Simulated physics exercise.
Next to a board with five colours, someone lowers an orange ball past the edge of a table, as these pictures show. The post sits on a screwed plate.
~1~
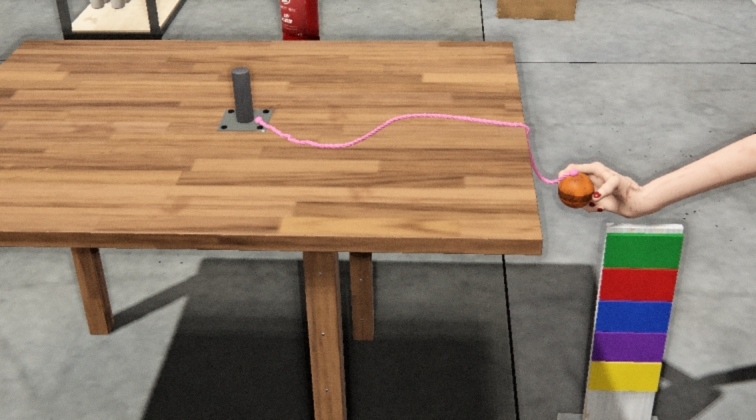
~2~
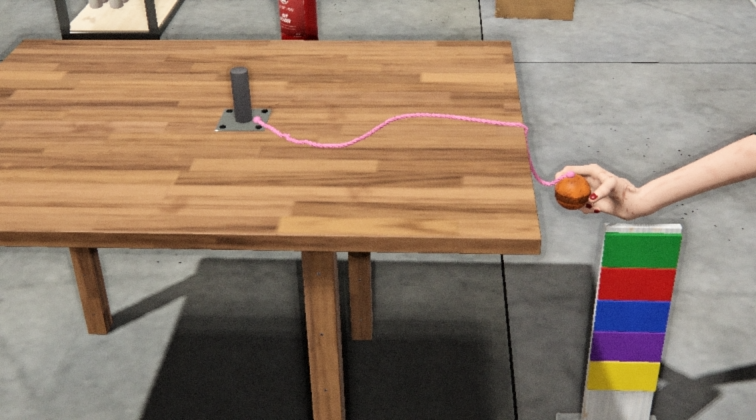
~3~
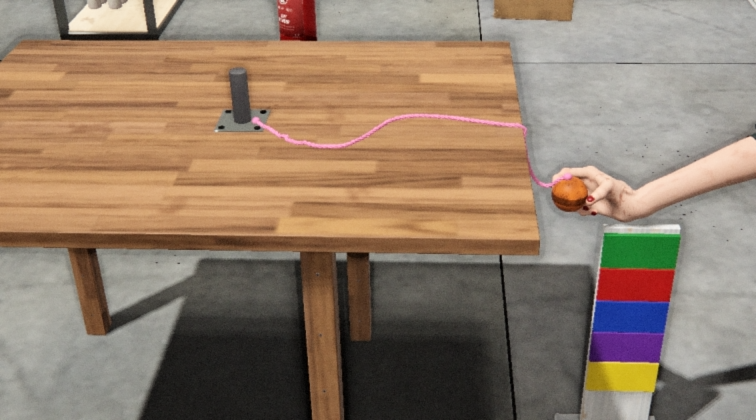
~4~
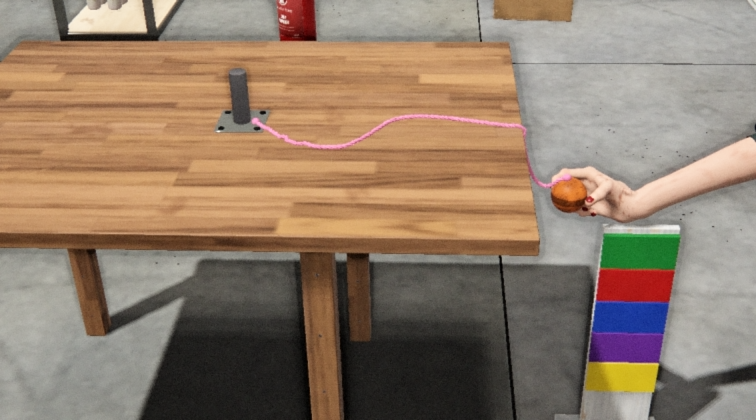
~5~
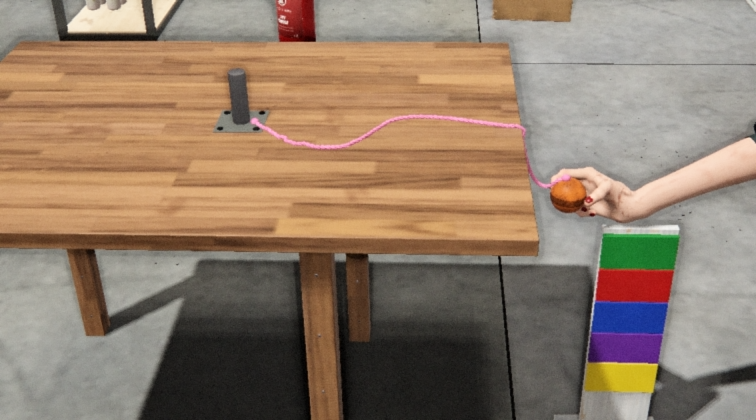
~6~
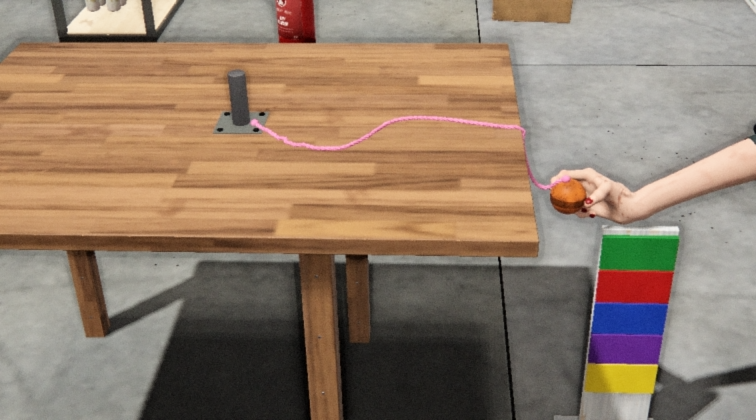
In a concrete-floored room, a hand holds an orange ball beside a wooden table, above and left of a striped colour board, while a pink cord runs slackly from a dark post on the tabletop; almost nothing moves.
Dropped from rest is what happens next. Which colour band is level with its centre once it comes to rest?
The red band.
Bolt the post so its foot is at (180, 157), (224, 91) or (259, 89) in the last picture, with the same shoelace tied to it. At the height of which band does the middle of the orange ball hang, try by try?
Going case by case, it's green, green and finally red.
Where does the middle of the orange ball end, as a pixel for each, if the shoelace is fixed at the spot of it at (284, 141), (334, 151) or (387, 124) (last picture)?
Result per try (px, approx.): (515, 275); (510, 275); (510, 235).
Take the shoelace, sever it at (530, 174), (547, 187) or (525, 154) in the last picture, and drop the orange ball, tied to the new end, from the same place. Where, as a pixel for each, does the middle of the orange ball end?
About (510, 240) first, then about (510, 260), and finally about (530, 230).
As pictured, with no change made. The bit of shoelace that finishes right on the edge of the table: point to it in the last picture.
Around (468, 122).
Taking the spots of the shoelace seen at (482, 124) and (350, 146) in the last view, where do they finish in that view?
End points: Roughly (524, 157); roughly (380, 130).
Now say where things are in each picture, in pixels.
Orange ball (576, 191); green (643, 253); red (638, 286); blue (634, 318); purple (629, 349); yellow (625, 377), in the first picture.
Orange ball (573, 192); shoelace through (278, 133) (339, 146) (392, 120) (464, 119) (526, 143), in the second picture.
Orange ball (570, 194), in the third picture.
Orange ball (569, 195); shoelace through (277, 134) (338, 147) (390, 121) (462, 120) (524, 144), in the fourth picture.
Orange ball (568, 196), in the fifth picture.
Orange ball (568, 197); shoelace through (276, 136) (337, 148) (389, 123) (461, 121) (523, 145), in the sixth picture.
Soon after, ball near (535, 267); level with green.
Then, ball near (477, 288); level with red.
Further on, ball near (511, 283); level with red.
At rest, ball near (521, 286); level with red. Its centre hangs level with the red band.
